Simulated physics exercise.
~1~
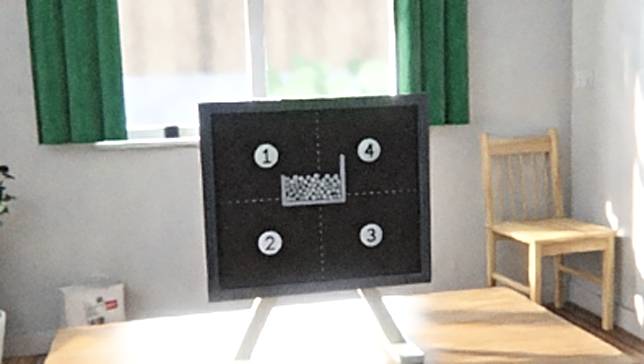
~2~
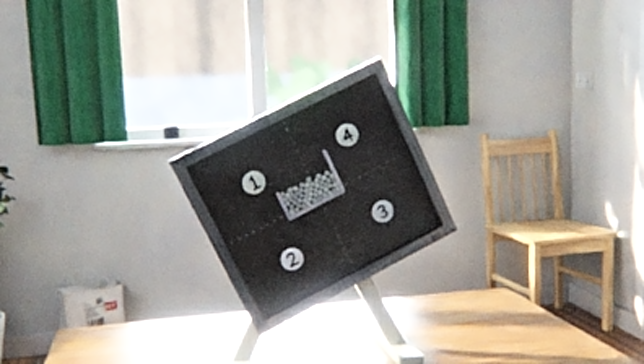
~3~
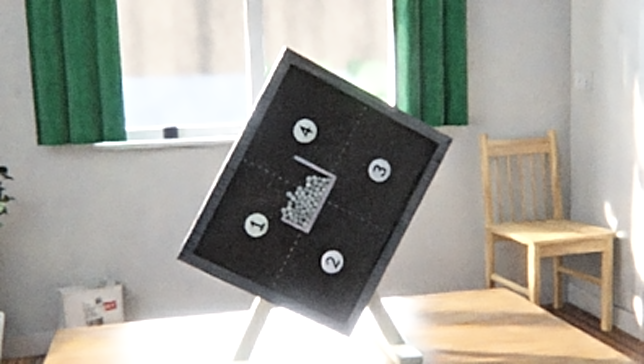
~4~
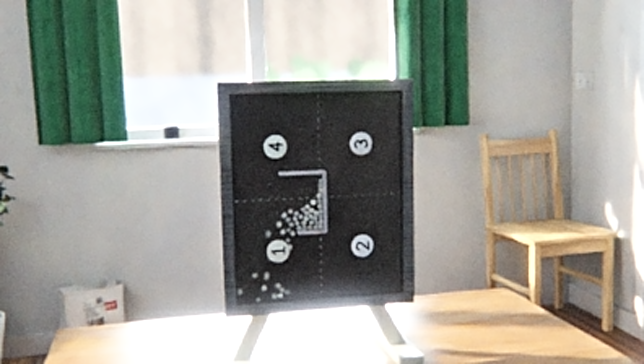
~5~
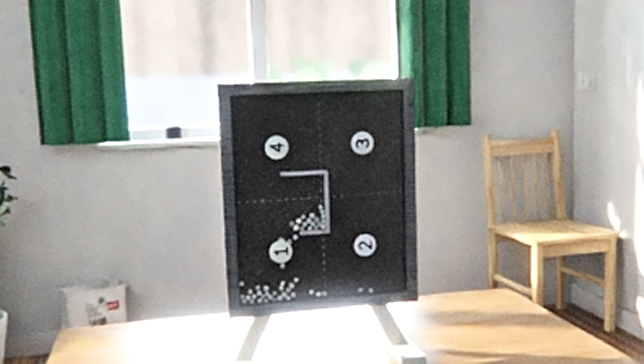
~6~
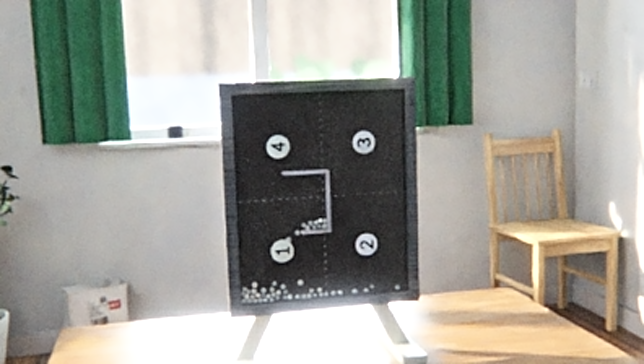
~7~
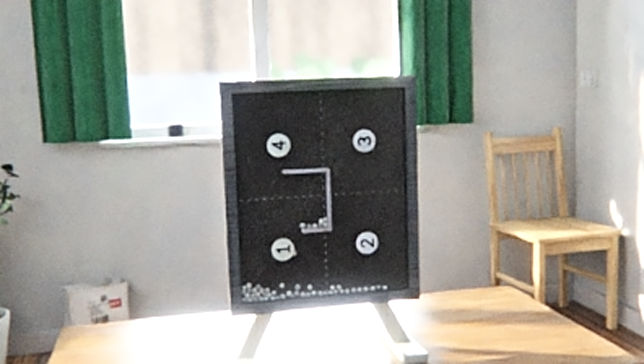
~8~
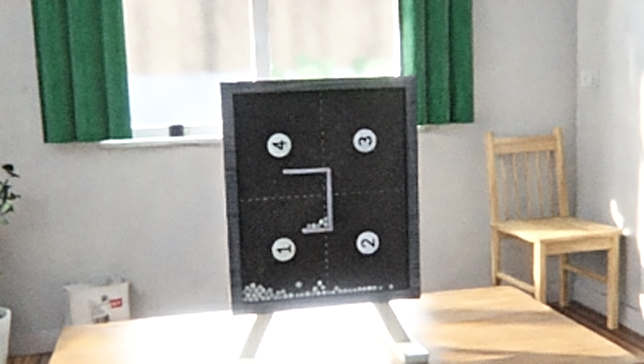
A dark square panel on a stand, holding small white beads in an open tray at its centre, turns a quarter turn anticlockwise; the beads spill out at the lower left and spread along the bottom edge, leaving a few resting in the tray's corner.
